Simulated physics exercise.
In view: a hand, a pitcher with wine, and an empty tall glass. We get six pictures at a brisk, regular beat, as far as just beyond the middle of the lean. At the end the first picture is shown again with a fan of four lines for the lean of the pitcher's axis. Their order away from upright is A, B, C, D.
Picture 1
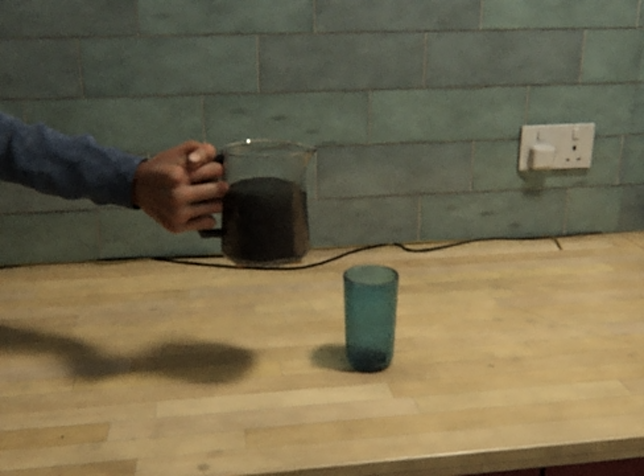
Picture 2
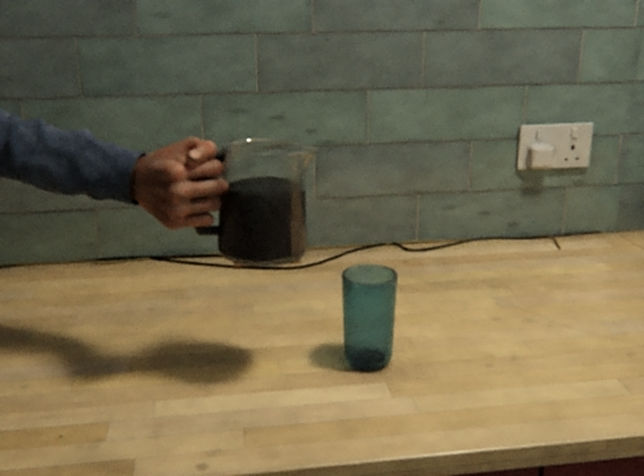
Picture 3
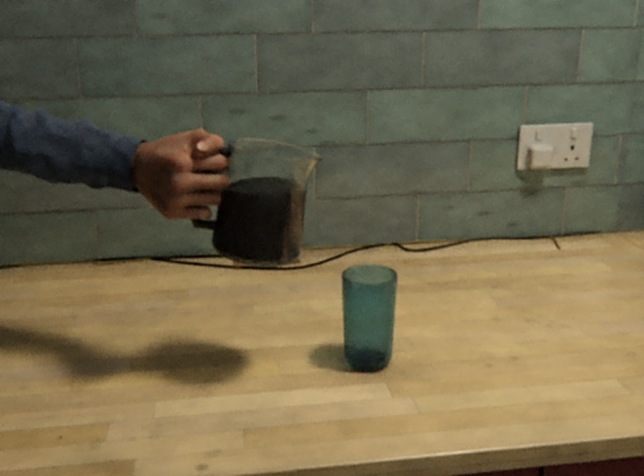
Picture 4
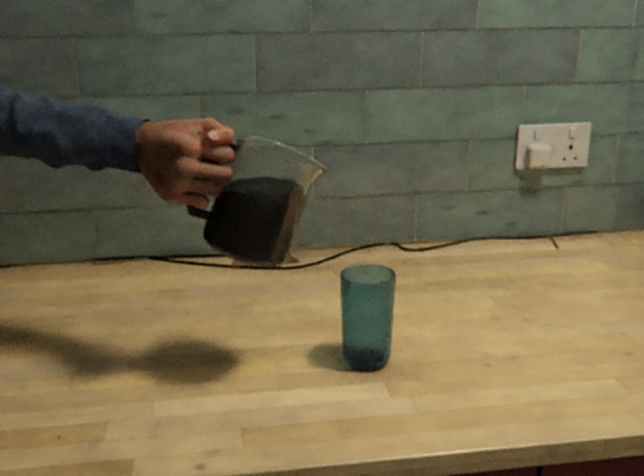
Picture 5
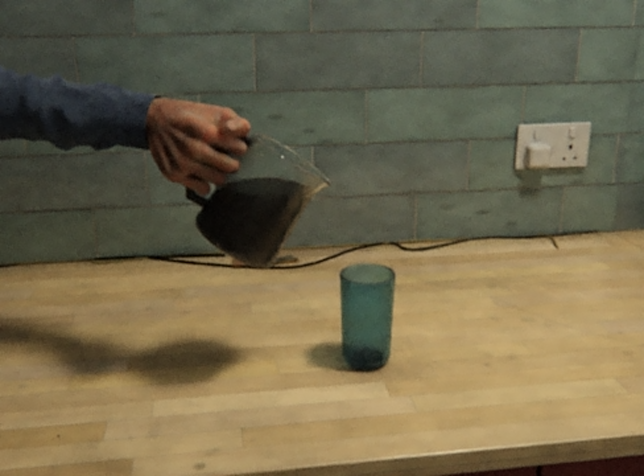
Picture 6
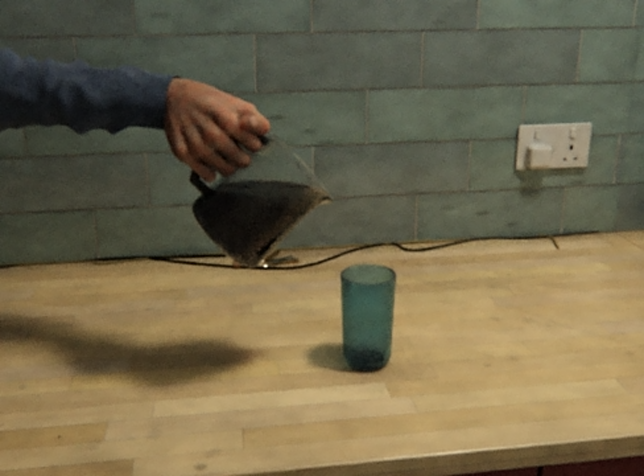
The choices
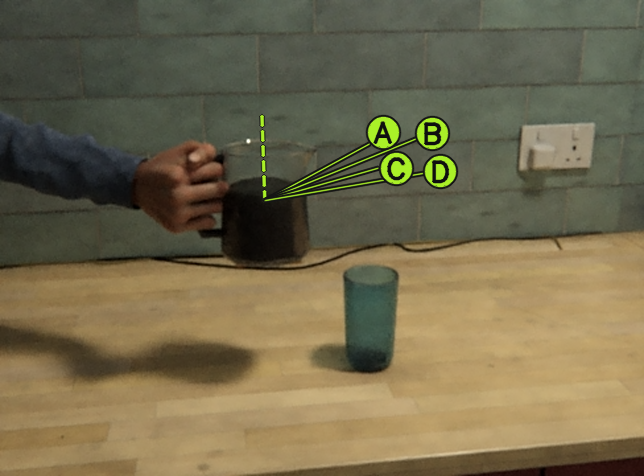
A hand holds a glass pitcher of dark liquid and steadily tilts it rightward above an empty glass.
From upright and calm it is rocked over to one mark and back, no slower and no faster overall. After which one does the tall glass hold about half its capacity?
A beats the others.
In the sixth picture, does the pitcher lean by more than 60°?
No, it does not.
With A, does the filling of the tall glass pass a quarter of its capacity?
Yes, it does.
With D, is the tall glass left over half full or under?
Over.
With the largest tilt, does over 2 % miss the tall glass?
Yes, it does.
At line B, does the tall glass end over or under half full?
Over.
On the marked copy, A at (369, 143); B at (416, 138); C at (378, 168); D at (423, 173).
If A is chosen, the tall glass ends with about 48 % of what it can hold.
If B is chosen, the tall glass ends with about 71 % of what it can hold.
If C is chosen, the tall glass ends with about 89 % of what it can hold; 4 % of the wine is spilt.
If D is chosen, the tall glass ends with about 93 % of what it can hold; 14 % of the wine is spilt.
